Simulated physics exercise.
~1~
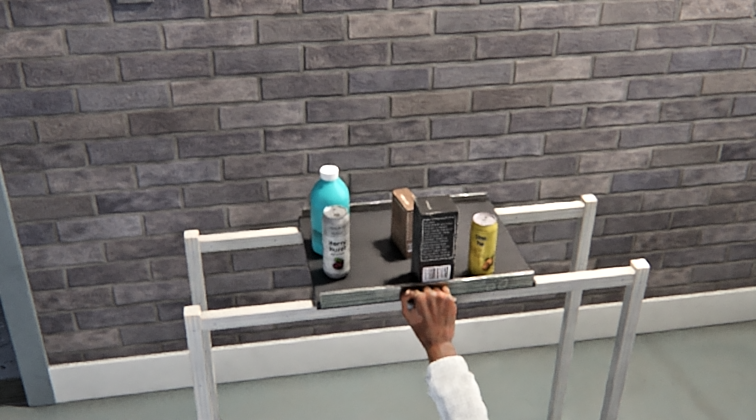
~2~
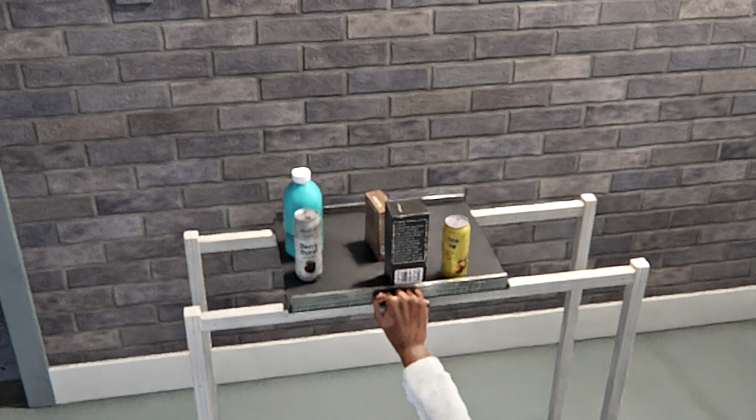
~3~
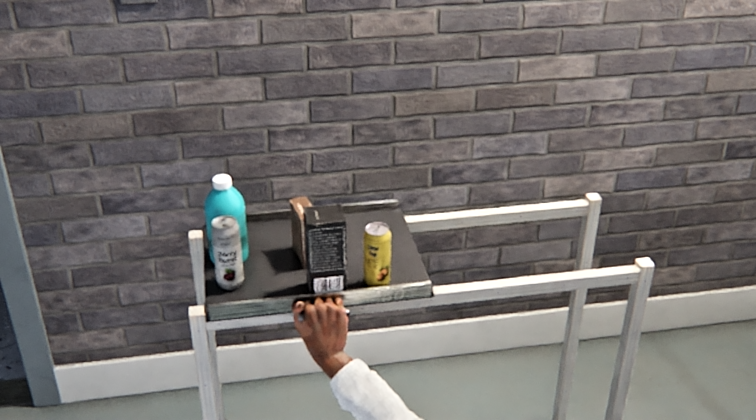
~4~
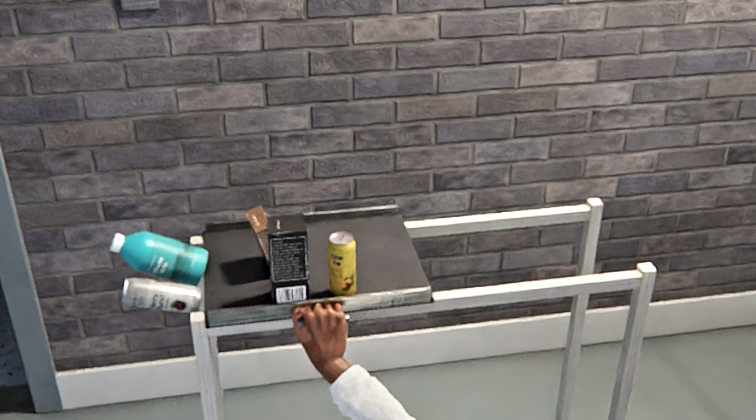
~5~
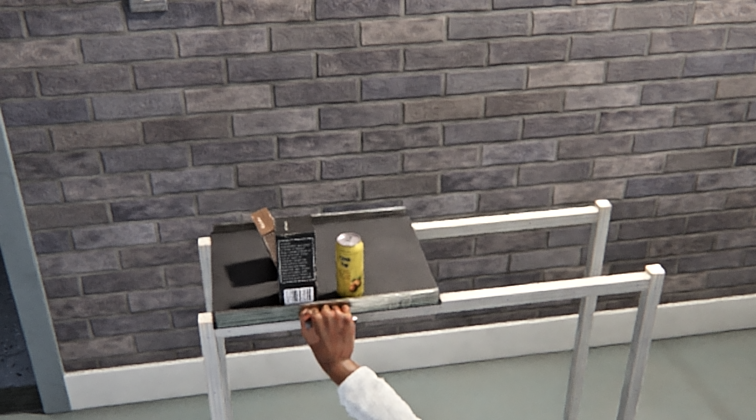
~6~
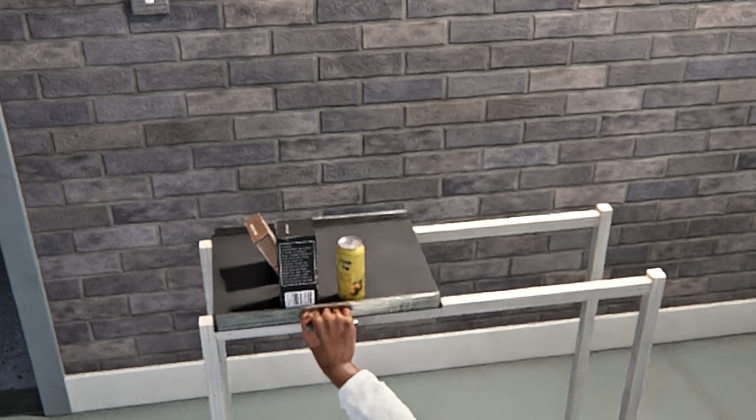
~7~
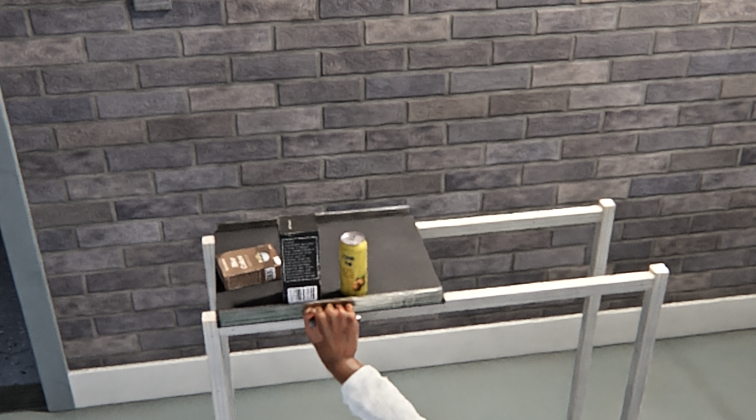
A black tray pushed by a hand slid left along white rails and stopped at the end, where the turquoise bottle and white can toppled off the left side, then the brown packet tipped over, leaving the black carton and yellow can upright.
